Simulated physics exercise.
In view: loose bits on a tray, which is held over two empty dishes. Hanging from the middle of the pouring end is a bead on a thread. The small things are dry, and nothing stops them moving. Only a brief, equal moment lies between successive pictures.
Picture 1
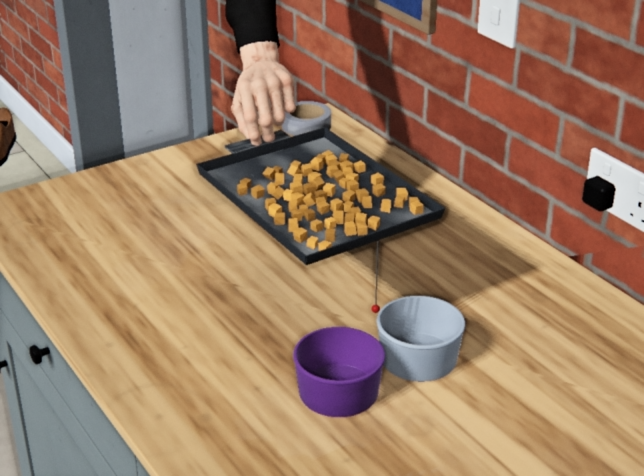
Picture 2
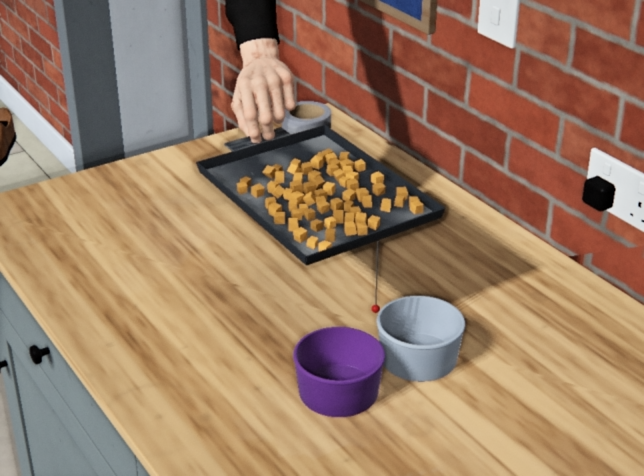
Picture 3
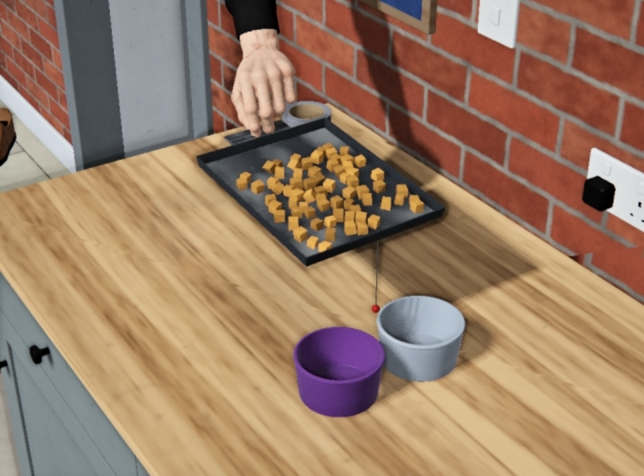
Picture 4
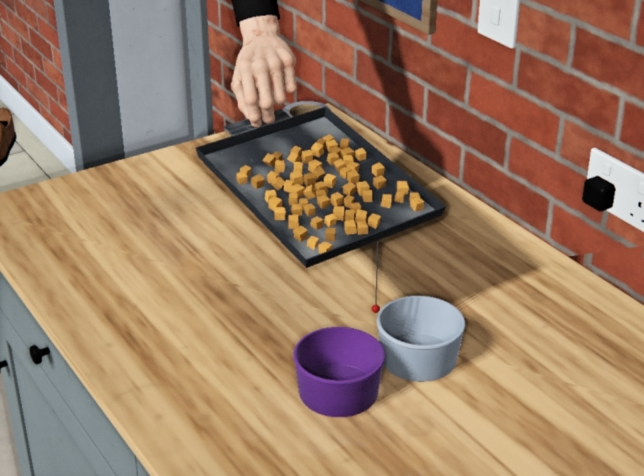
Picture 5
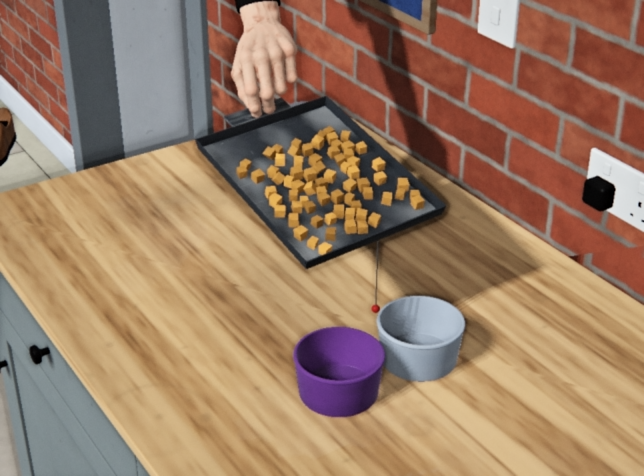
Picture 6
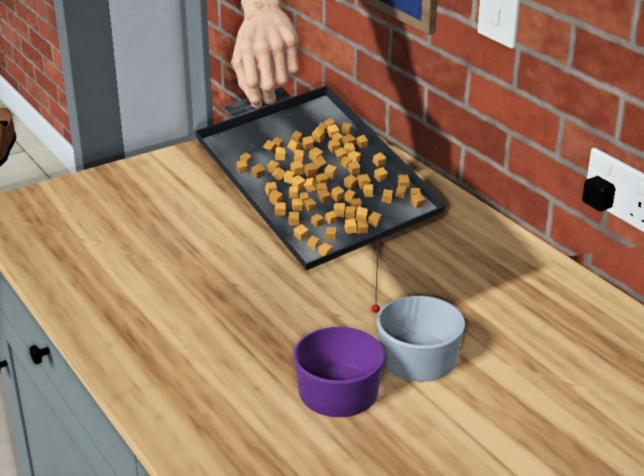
A hand gripped the far end of a dark tray of small orange-brown cubes and slowly raised it, tilting the tray slightly toward the purple and grey bowls, while the cubes barely shifted.
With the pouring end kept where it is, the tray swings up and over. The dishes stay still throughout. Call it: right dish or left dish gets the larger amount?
Left dish.
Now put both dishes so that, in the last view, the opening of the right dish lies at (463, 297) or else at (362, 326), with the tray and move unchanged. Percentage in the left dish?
The first position comes out at 20 per cent, the other at 20 per cent.
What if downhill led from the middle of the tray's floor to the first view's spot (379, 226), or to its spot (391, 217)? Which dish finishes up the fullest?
For the first heading it's the dish at right, and for the second it's the dish at right.
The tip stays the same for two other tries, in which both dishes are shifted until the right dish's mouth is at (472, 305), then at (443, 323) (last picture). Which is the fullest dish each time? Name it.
In the first try it's the left-side dish, and in the second it's the left-side dish.
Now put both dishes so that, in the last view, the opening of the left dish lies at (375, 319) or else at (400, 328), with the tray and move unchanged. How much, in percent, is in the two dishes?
0 % for the first, 20 % for the second.
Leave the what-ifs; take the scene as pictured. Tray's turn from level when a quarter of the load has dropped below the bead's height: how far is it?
Close to 110° of tilt at that moment.
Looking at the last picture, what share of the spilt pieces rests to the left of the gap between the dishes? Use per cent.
Reading: Around 40 %.
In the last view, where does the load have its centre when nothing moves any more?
Near pixel (357, 392).
Just after the last frame, tray tipped steeply; almost all on the tray; just a few in the air.
A moment on, tray tipped right over; almost all on the tray; just a few in the left dish; just a few outside both.
Further on, tray tipped past a quarter turn; roughly half in the left dish; about a tenth in the right dish; roughly a third outside both.
When it is over, tray tipped past a quarter turn; roughly half in the left dish; about a tenth in the right dish; roughly a third outside both.
